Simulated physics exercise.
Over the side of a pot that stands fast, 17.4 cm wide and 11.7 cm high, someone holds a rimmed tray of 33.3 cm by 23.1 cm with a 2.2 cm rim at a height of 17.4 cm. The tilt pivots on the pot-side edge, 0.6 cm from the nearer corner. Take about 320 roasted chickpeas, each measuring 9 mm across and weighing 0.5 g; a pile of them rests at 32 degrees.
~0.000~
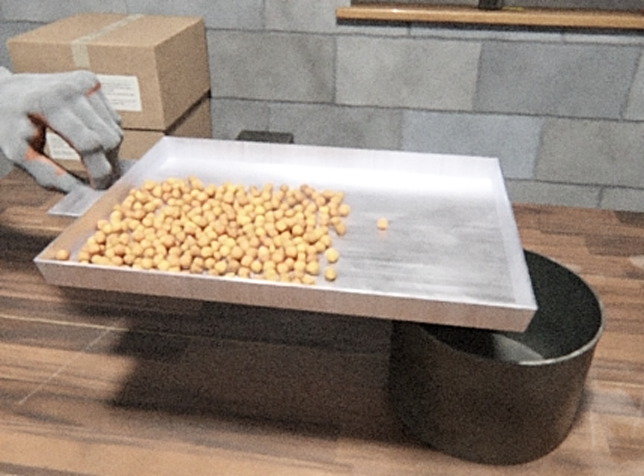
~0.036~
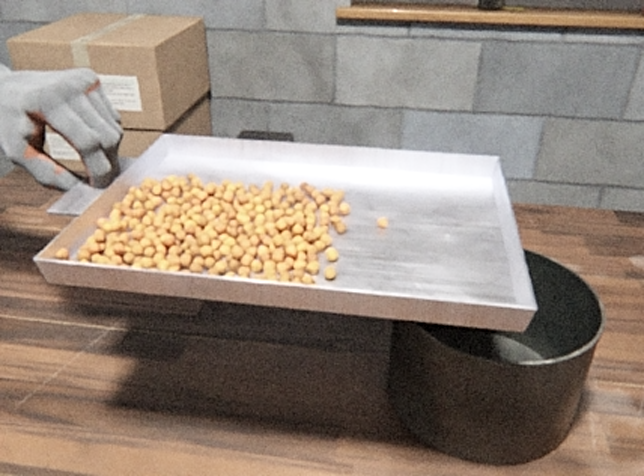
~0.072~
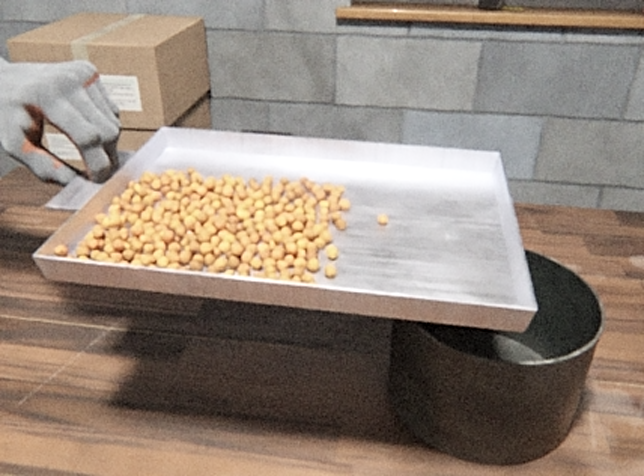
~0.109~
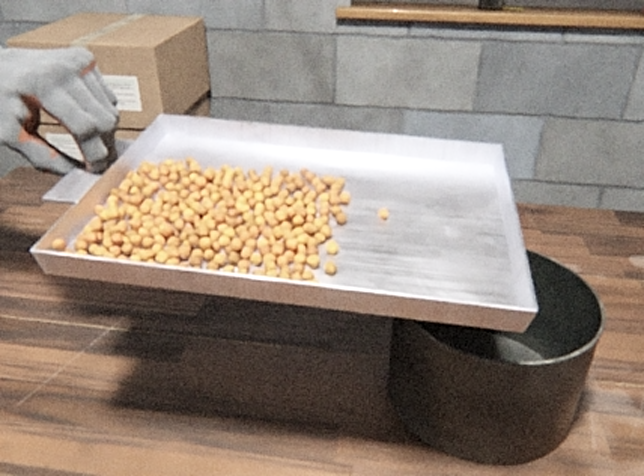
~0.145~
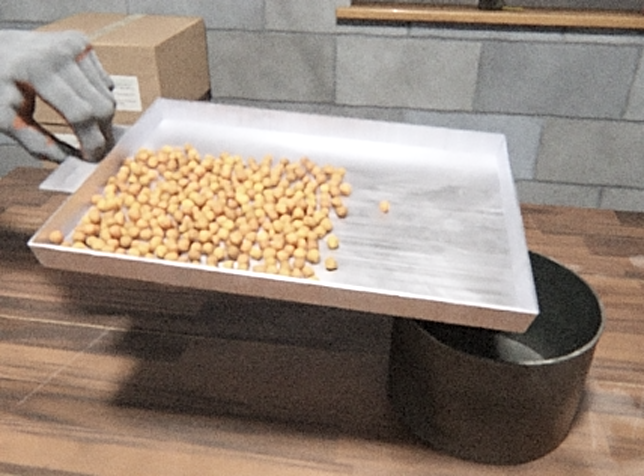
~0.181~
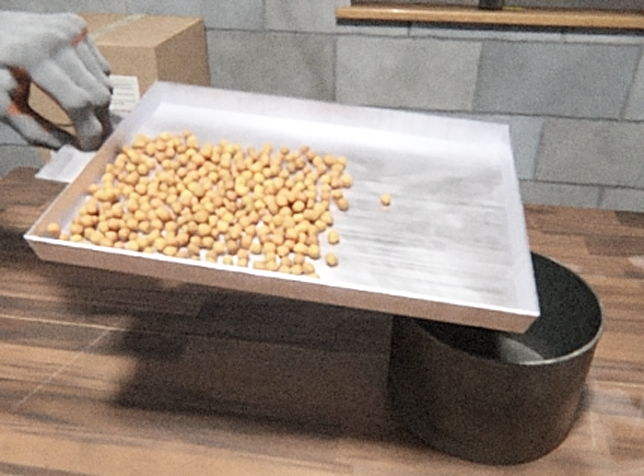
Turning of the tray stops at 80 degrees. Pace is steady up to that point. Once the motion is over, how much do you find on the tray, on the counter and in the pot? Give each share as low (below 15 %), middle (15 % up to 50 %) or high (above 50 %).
Tray - middle, counter - high, pot - low.
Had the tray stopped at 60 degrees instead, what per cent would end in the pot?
0 per cent.
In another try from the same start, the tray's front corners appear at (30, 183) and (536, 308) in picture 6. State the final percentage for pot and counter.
Split: Pot = 0, counter = 80.
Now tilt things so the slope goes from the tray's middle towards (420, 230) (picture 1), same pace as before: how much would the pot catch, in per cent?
My best guess is some 30 per cent.
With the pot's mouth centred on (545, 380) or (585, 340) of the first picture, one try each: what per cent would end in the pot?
Roughly 25 per cent, then 0 per cent.
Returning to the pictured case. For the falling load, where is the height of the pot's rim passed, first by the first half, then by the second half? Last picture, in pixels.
Early: About (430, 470); late: About (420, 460).
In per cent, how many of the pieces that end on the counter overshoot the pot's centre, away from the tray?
Some 50 per cent of the spill lies beyond the centre.
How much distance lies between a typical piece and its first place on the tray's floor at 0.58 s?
3 cm.
After 0.58 s, tilt 44 degrees; the tray holds 100 %, the pot 0 %.
After 0.85 s, tilt 66 degrees; the tray holds 100 %, the pot 0 %.
After 1.23 s, tilt 80 degrees; the tray holds 65 %, the pot 0 %.
By 2.6 s all is still; tray 30 %, counter 70 %, pot 0 %.
